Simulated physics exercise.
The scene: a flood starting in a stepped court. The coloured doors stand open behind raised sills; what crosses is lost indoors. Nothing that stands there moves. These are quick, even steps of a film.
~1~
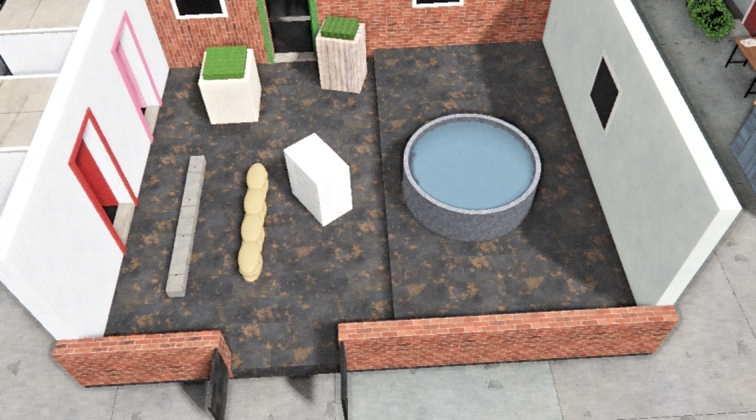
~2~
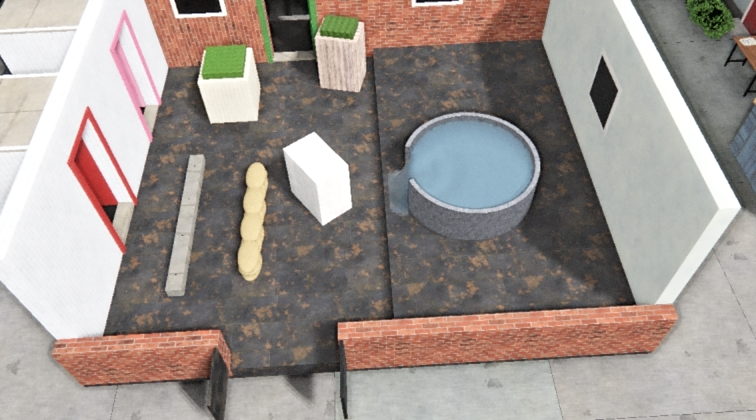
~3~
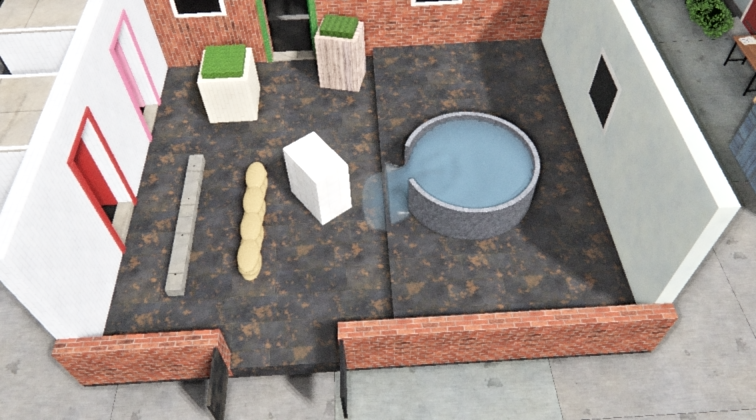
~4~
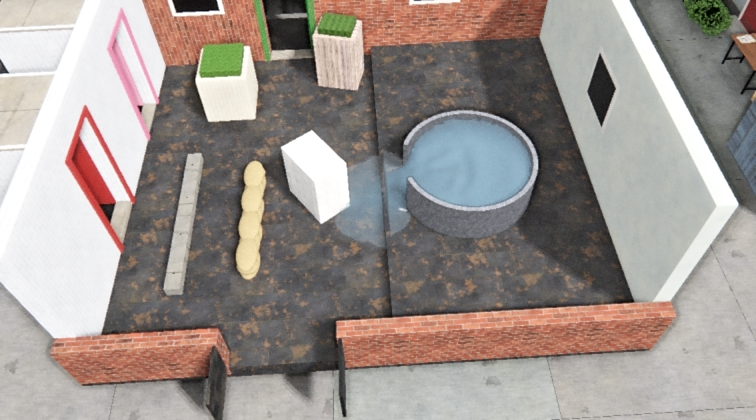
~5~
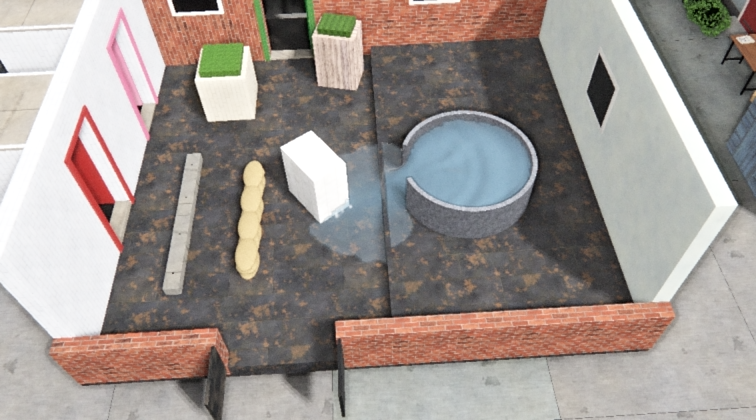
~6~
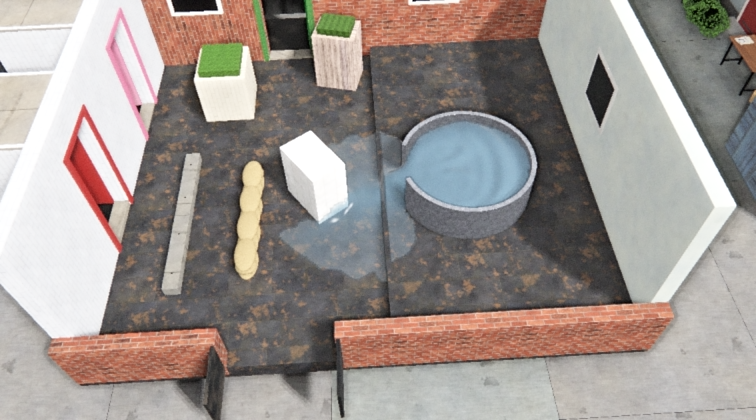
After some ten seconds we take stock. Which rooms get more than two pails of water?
One by one: The red door holds within the limit; the green door floods; the pink door floods.
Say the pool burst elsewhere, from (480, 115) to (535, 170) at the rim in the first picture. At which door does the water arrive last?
That is the red door.
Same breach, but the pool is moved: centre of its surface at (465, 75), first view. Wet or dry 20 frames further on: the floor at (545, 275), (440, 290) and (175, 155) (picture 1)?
As listed: No water, dry, under water.
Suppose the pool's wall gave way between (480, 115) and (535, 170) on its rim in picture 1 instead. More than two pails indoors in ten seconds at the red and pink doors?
Then: The red door keeps below it, the pink door is under.
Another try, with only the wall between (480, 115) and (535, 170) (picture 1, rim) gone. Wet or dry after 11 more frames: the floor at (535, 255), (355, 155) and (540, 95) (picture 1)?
In turn: Under water, clear, under water.
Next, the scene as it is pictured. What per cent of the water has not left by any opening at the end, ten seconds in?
About 72 per cent.
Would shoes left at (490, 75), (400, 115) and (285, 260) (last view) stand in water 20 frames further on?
In that order: No water, no water, flooded.
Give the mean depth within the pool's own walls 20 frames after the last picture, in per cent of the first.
Near 46 in a hundred.
A moment on, water covers 15 % of the floor; the red door not reached, the green door not reached, the pink door not reached.
Next, water covers 30 % of the floor; the red door not reached, the green door wet at the sill, nothing in, the pink door not reached.
Then, water covers 40 % of the floor; the red door not reached, the green door over two buckets in, the pink door under two buckets in.
Later, water covers 50 % of the floor; the red door wet at the sill, nothing in, the green door far over two buckets in, the pink door over two buckets in.
In the end, water covers 50 % of the floor; the red door wet at the sill, nothing in, the green door far over two buckets in, the pink door over two buckets in.
